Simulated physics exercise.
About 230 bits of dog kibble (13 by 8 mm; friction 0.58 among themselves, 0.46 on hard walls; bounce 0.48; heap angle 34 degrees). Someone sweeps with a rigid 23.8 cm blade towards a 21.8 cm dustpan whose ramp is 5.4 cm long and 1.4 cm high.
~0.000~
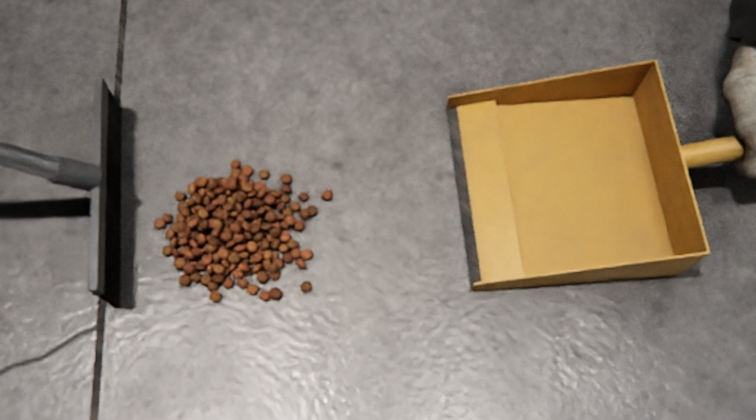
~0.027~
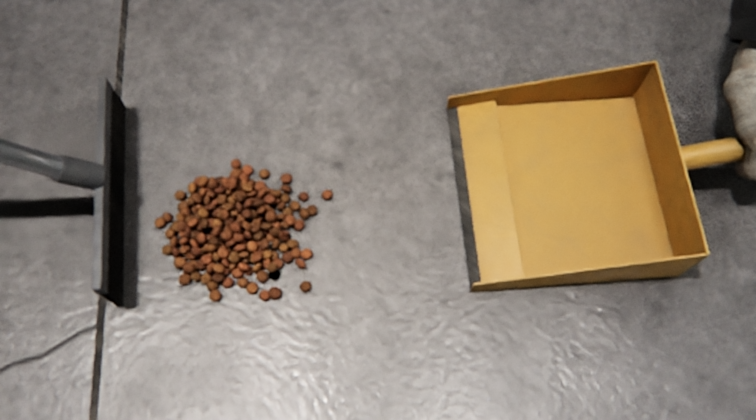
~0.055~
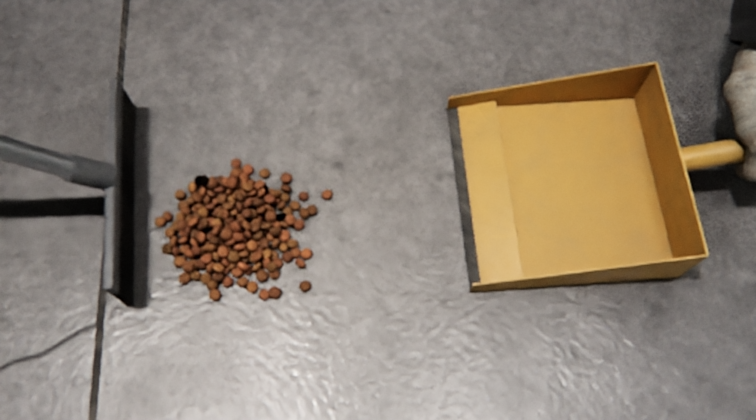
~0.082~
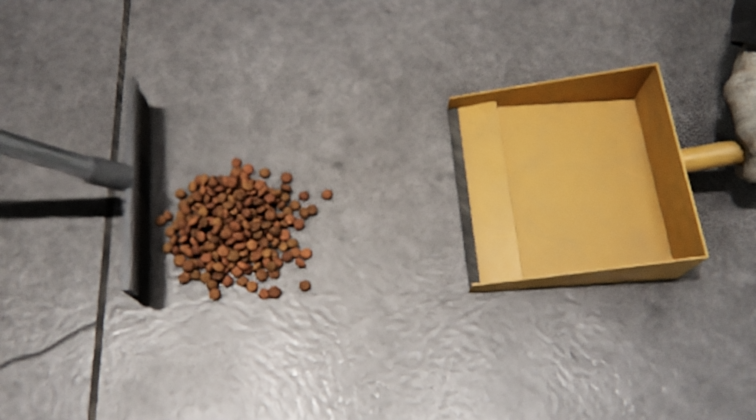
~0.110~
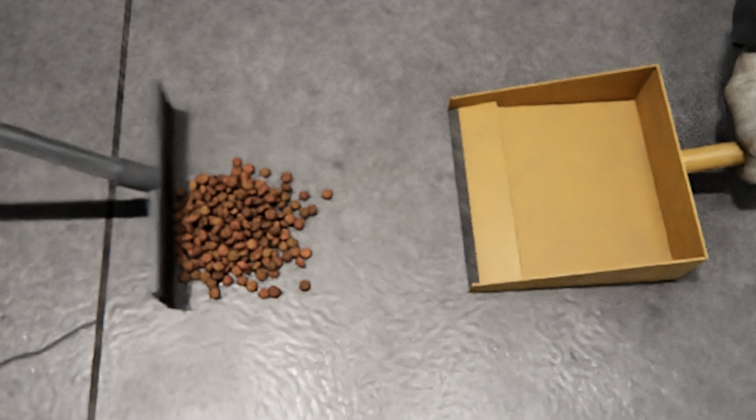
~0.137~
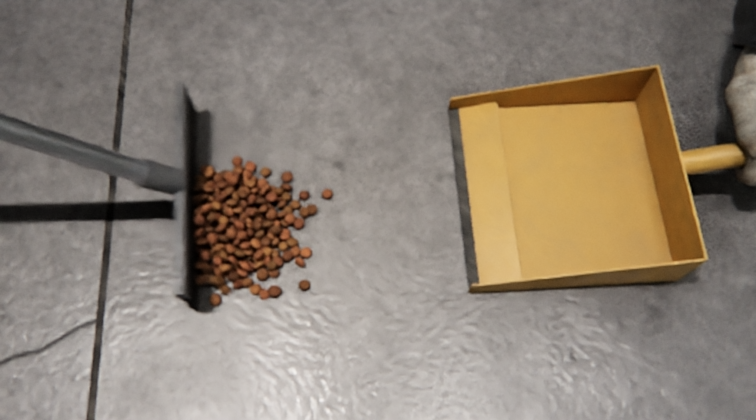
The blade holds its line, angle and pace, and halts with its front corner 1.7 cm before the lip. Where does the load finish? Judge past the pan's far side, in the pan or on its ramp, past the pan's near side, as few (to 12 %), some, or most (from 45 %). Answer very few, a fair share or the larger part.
Past the pan's far side: Very few; in the pan or on its ramp: The larger part; past the pan's near side: A fair share.
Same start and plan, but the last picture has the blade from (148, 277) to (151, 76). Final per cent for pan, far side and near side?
Pan 50, far 0, near 5.
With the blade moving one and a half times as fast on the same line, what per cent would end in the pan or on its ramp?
In that case some 65 per cent.
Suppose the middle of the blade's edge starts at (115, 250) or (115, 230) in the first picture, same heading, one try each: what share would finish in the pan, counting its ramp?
Some 50 and 50 per cent.
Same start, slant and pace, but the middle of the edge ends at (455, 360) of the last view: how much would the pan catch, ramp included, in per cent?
About 15 per cent.
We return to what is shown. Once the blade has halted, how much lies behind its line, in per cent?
Some 0 per cent.
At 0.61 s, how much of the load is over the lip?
Some 55 per cent.
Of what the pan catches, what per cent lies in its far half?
Some 30 per cent.
After 0.28 s, middle of the blade 15 cm from the lip; 0 % over the lip, far side 0 %, near side 10 %.
After 0.38 s, middle of the blade 6 cm from the lip; 0 % over the lip, far side 0 %, near side 15 %.
Then, at 0.61 s, middle of the blade 2 cm from the lip; 55 % over the lip, far side 0 %, near side 15 %.
In the end, at 1.2 s, far side 0 %, pan 55 %, near side 15 %, in front of the lip or behind the blade 25 %.
